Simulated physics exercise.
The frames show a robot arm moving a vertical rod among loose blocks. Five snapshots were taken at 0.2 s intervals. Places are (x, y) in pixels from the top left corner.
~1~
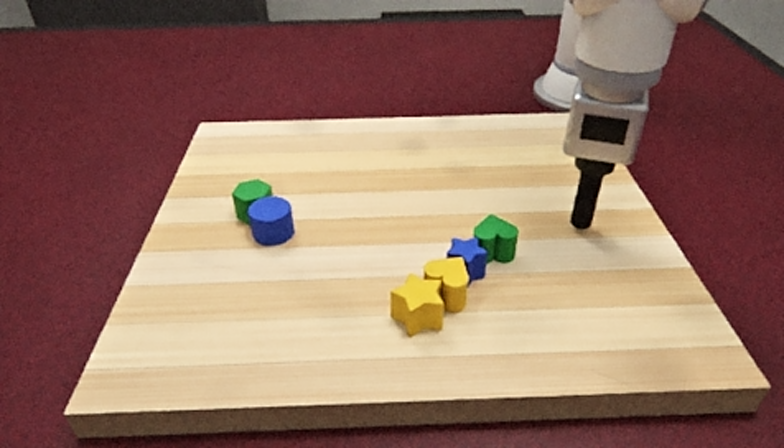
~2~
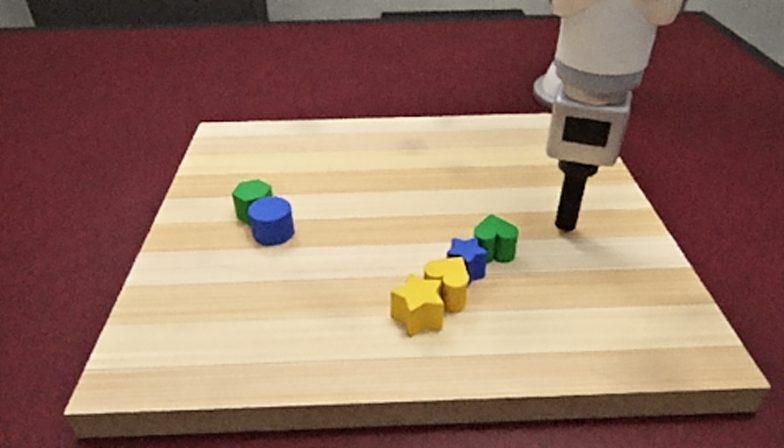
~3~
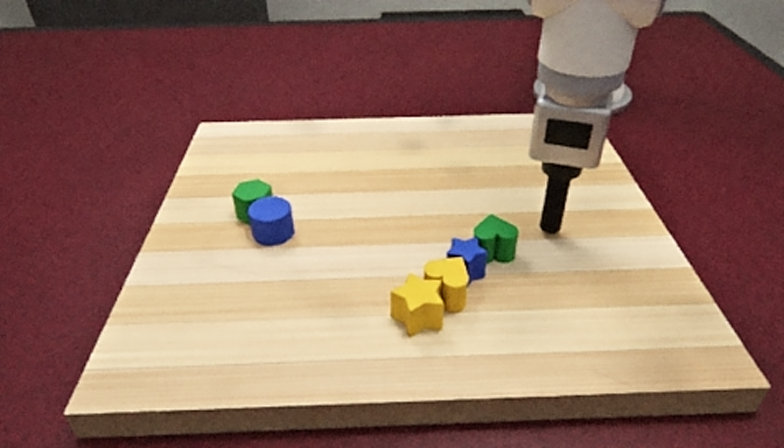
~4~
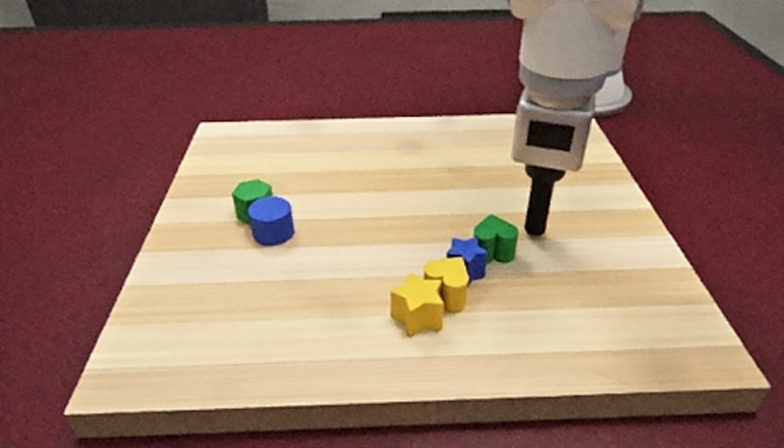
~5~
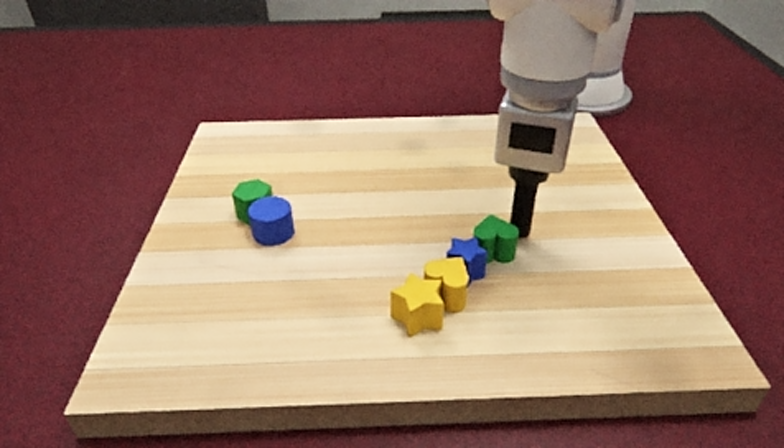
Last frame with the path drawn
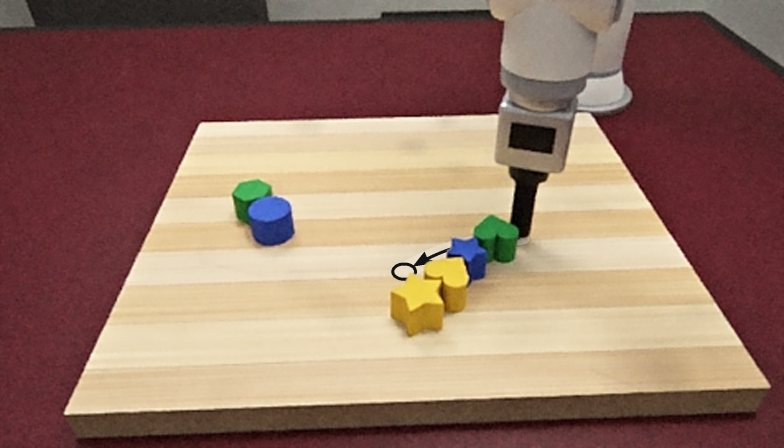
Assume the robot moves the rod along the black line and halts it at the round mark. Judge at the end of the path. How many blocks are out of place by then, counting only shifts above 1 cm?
The number of blocks that move over 1 cm is three or more.
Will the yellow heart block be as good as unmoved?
No, I don't think so.
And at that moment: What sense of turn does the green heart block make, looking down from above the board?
It twists against the clock when seen from above.
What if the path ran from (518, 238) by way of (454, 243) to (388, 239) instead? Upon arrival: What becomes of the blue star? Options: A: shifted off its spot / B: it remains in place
A.
Path on the board, from (518, 238) by way of (477, 242) and (439, 254) to (404, 272).
On the path given first. One third of the way, rod at (477, 236); yellow star at (410, 298); yellow heart block at (442, 282); blue star at (463, 261); green heart block at (477, 234), turned 35° anticlockwise.
Two thirds of the way, rod at (438, 248); yellow star at (408, 300); yellow heart block at (442, 285); blue star at (467, 266); green heart block at (472, 238), turned 70° anticlockwise.
At the end, rod at (404, 265); yellow star at (408, 300); yellow heart block at (442, 285); blue star at (467, 266); green heart block at (472, 238), turned 70° anticlockwise.
